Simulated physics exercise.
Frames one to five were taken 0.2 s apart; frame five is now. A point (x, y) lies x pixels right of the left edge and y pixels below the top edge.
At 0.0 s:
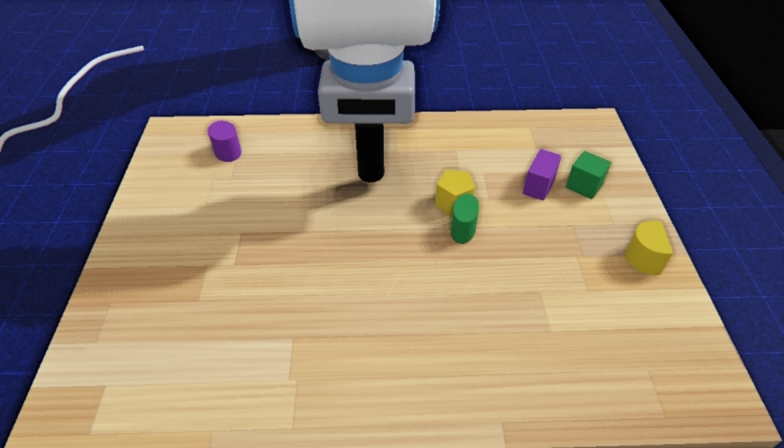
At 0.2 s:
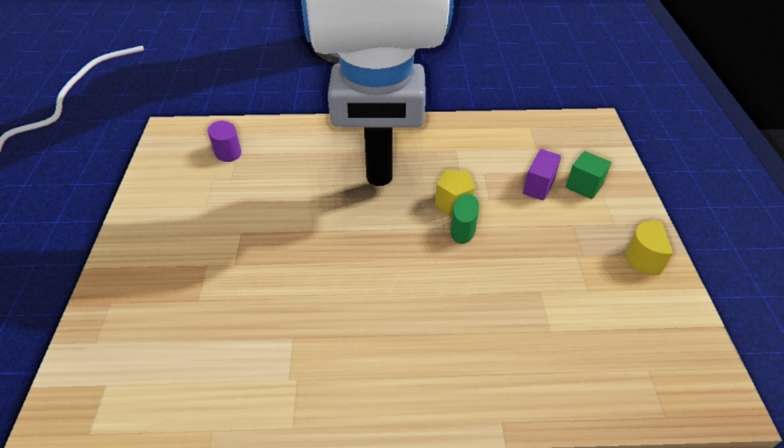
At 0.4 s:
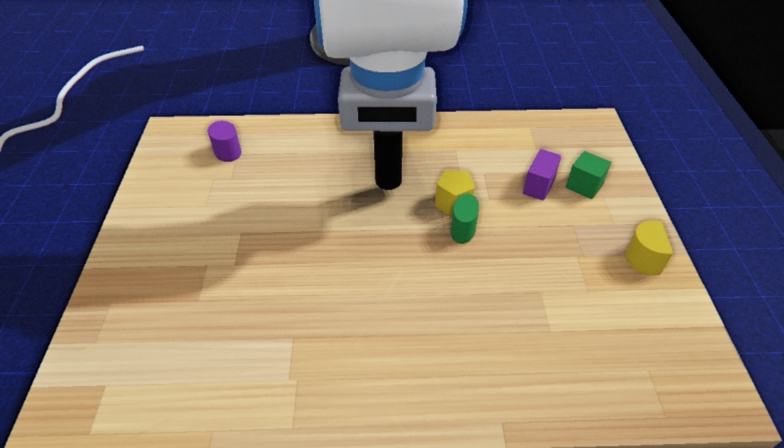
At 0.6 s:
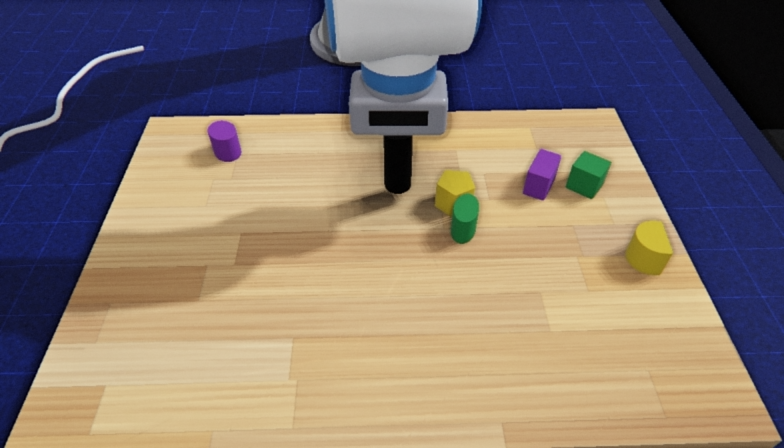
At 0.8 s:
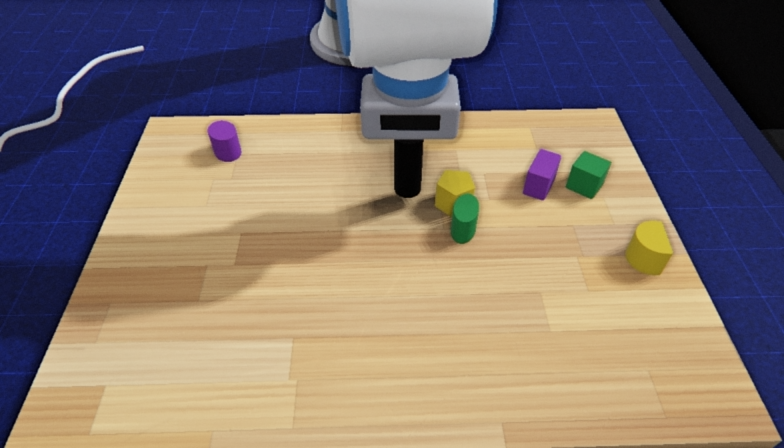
On a wooden board, a robot arm's black pusher slides slowly right while the blocks stay still.
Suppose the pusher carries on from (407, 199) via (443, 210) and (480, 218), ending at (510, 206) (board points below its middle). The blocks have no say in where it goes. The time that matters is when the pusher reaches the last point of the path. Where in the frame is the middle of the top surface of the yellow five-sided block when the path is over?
Its top middle is near (515, 163).
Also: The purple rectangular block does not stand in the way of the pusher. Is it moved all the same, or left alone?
The purple rectangular block moves.
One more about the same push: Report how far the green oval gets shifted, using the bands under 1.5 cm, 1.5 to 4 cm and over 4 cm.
It will fall in the middle band, 1.5 to 4 cm.
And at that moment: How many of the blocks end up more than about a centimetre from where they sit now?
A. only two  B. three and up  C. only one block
Option B.
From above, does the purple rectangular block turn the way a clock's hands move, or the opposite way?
It turns clockwise.
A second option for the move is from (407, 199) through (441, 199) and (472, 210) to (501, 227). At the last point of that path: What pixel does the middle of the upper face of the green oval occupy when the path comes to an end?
Pixel (481, 218).
On the path given first. One third of the way, pusher at (444, 200); yellow five-sided block at (475, 181), turned 30° anticlockwise; green oval at (470, 209), turned 20° clockwise.
Two thirds of the way, pusher at (482, 208); yellow five-sided block at (500, 178), turned 90° anticlockwise; green oval at (483, 216), turned 70° clockwise.
At the end, pusher at (513, 196); yellow five-sided block at (515, 163), turned 115° anticlockwise; green oval at (483, 216), turned 70° clockwise; purple rectangular block at (553, 156), turned 20° clockwise; green square unmoved.
